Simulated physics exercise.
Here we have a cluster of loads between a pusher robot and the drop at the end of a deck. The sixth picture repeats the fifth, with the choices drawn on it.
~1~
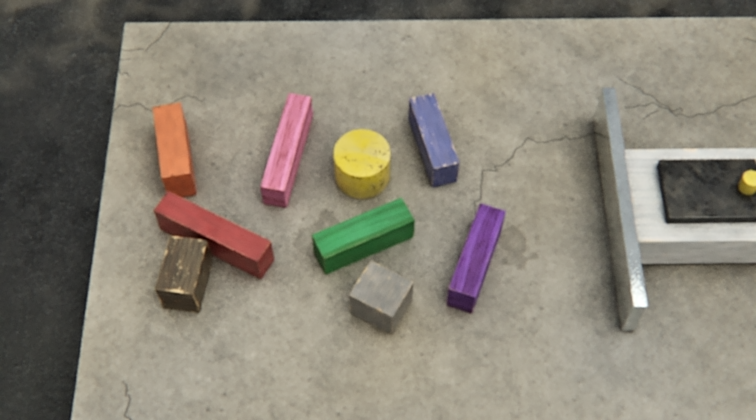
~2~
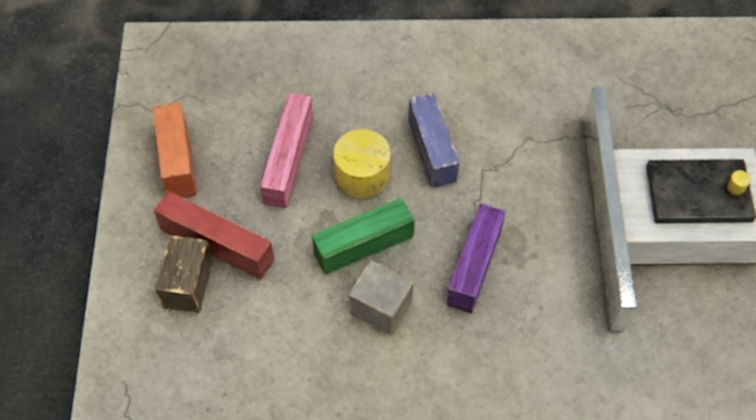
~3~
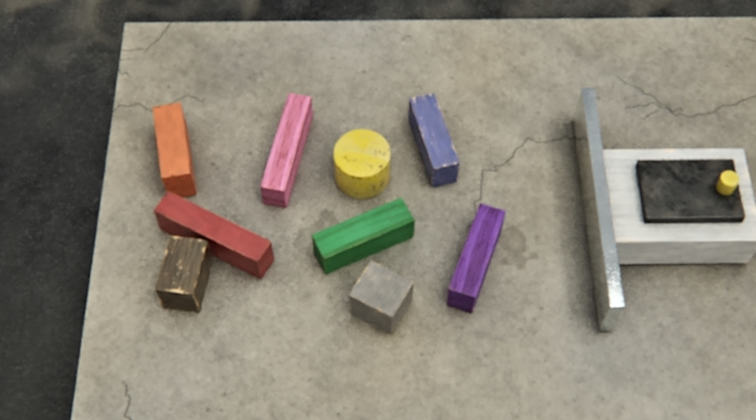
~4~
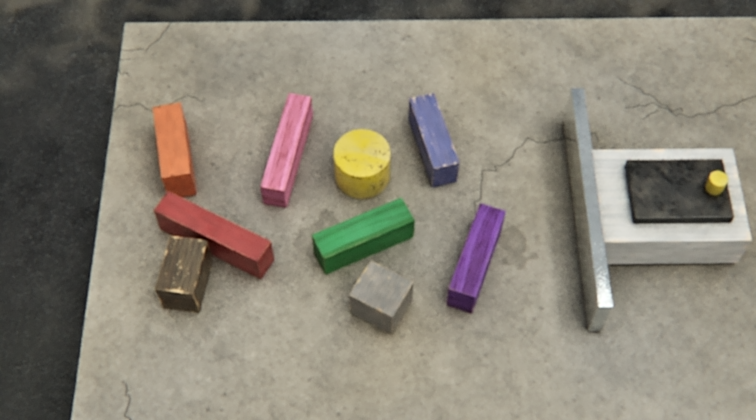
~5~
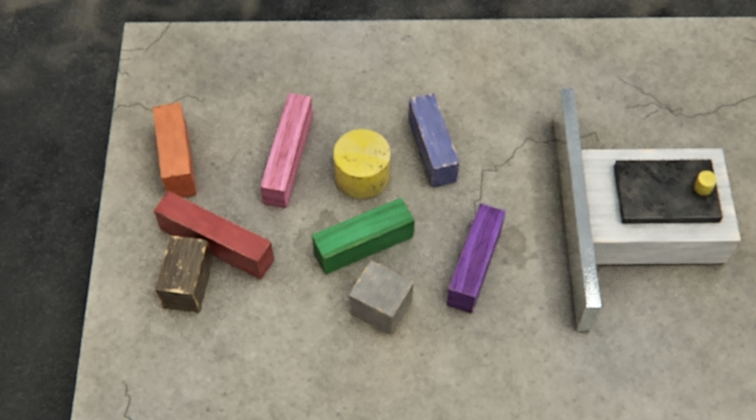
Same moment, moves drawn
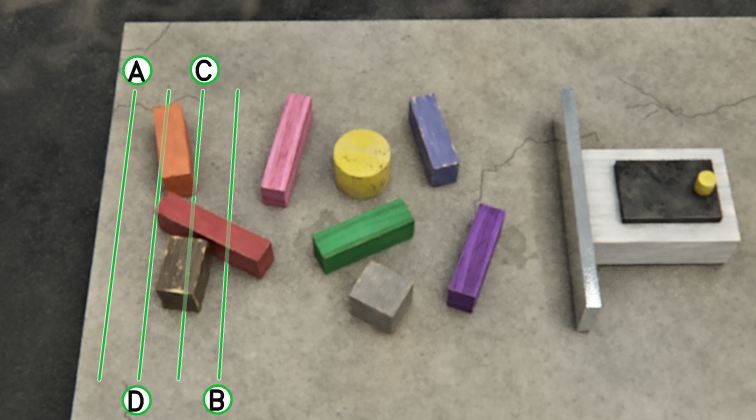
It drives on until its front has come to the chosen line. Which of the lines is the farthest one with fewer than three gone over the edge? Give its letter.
C is the last line within the limit.
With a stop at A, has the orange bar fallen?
By then, yes.
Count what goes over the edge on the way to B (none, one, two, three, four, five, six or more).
By then, none.
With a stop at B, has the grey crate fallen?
No.
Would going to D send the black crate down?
Yes.
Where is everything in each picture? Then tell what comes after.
The first frame shows robot (704, 190); yellow canister (363, 164); pink stick (287, 150).
The second frame shows robot (693, 190); black crate (185, 274).
The third frame shows robot (683, 190); purple stick (476, 258).
The fourth frame shows robot (671, 190); orange bar (175, 151).
The fifth frame shows robot (660, 190); red bar (214, 235); yellow canister (363, 164); pink stick (287, 150).
On the copy, A at (118, 225); B at (229, 224); C at (192, 224); D at (155, 224).
On C. First, robot (520, 192); grey crate (375, 299); blue bar (414, 140).
Then, robot (380, 193); orange bar (164, 146); black crate (172, 279).
Finally, robot (270, 194); orange bar over the edge; black crate (89, 285); one fallen.
By contrast, A drops six; B is within the limit but short; D drops three.
